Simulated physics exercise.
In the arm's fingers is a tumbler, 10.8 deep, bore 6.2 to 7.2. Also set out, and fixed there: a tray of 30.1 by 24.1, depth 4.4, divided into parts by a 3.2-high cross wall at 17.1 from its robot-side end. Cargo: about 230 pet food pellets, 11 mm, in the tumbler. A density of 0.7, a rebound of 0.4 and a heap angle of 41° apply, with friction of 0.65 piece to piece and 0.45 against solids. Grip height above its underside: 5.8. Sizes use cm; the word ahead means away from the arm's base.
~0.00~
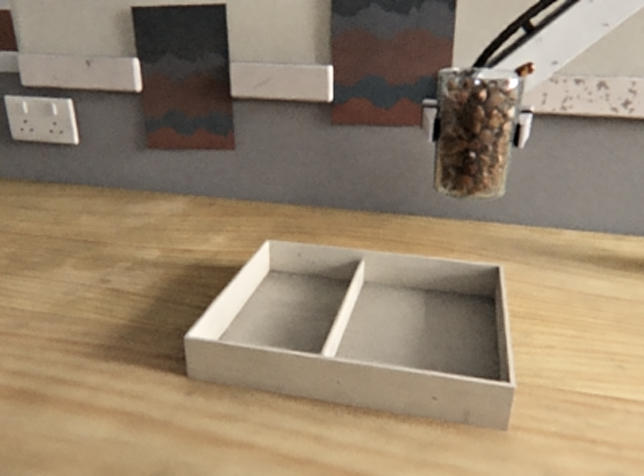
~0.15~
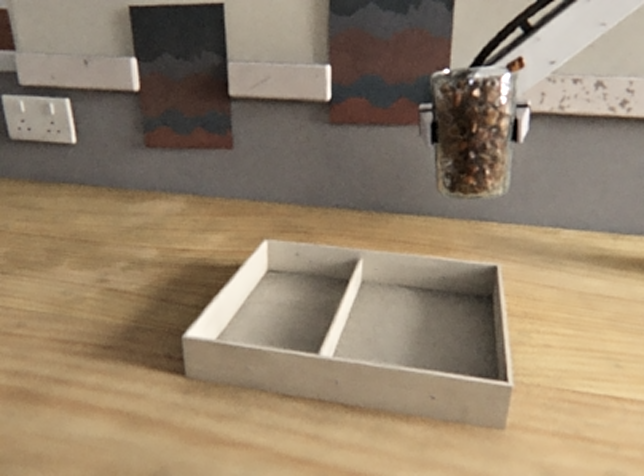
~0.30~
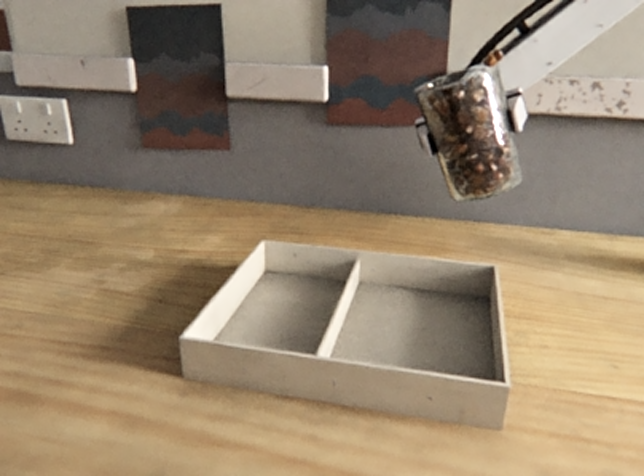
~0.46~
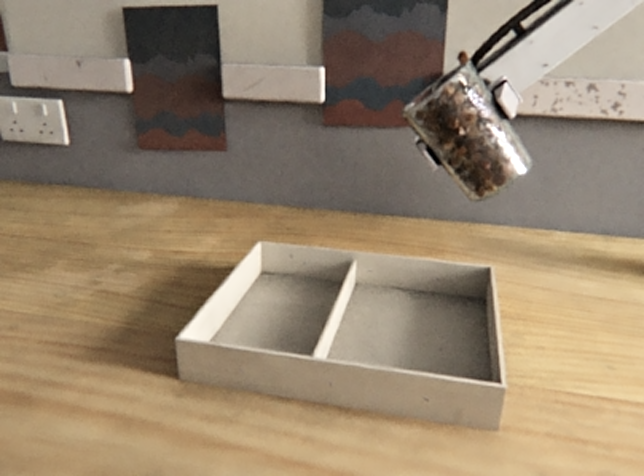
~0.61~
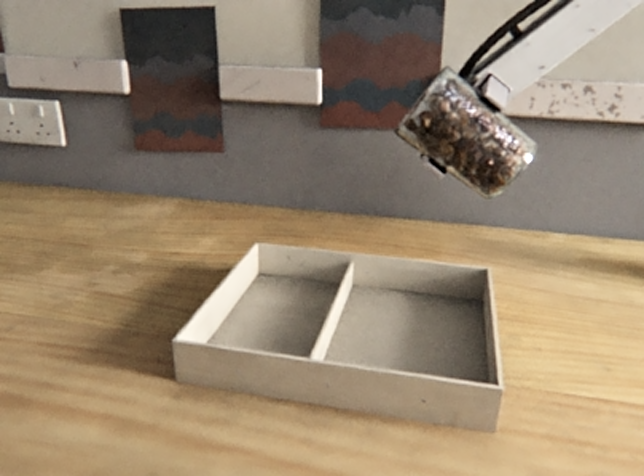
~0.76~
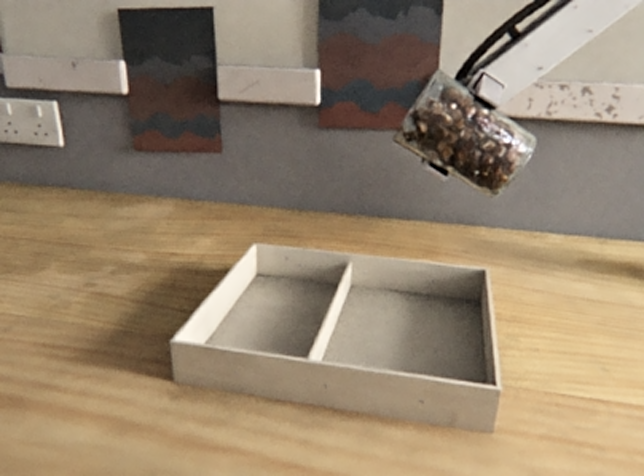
The video shows a robot arm holding a clear tumbler of brown pellets above a wooden table with an empty, divided tray, then steadily tilting the tumbler until it leans well over, the pellets still inside.
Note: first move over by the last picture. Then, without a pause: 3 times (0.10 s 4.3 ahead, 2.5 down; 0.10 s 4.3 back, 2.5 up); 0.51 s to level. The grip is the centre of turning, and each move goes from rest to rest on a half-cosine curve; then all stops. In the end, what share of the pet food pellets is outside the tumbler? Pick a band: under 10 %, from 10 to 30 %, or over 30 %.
From 10 to 30 %.
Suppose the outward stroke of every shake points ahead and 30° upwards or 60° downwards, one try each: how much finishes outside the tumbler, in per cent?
I'd say close to 60 percent for the first and close to 10 percent for the second.
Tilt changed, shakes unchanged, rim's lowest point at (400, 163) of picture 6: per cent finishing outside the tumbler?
Roughly 55 per cent.
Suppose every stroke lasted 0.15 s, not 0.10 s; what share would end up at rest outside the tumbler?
That gives about 5 percent.
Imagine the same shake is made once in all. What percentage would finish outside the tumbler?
It would come to around 10 %.
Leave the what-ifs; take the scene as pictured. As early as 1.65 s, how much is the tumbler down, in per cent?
About 15 per cent so far.
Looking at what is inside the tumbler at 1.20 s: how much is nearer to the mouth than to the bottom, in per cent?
Something like 40 percent sits in that half.
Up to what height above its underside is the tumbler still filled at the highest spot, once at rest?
Height at rest: About 10.5 centimetres.
After 1.20 s, tilted 61° forward, highest piece 26 above the table; 205 in the tumbler, 14 in the far-side part, 3 in the robot-side part, 10 in flight or on a rim.
After 1.65 s, tilted 24° forward, highest piece 27 above the table; 195 in the tumbler, 31 in the far-side part, 6 in the robot-side part.
After 2.07 s, level, highest piece 28 above the table; 195 in the tumbler, 31 in the far-side part, 6 in the robot-side part.
After 3.12 s, level, highest piece 28 above the table; 195 in the tumbler, 31 in the far-side part, 6 in the robot-side part.
In the end, 195 in the tumbler, 31 in the far-side part, 6 in the robot-side part. That is 16 % outside the tumbler.
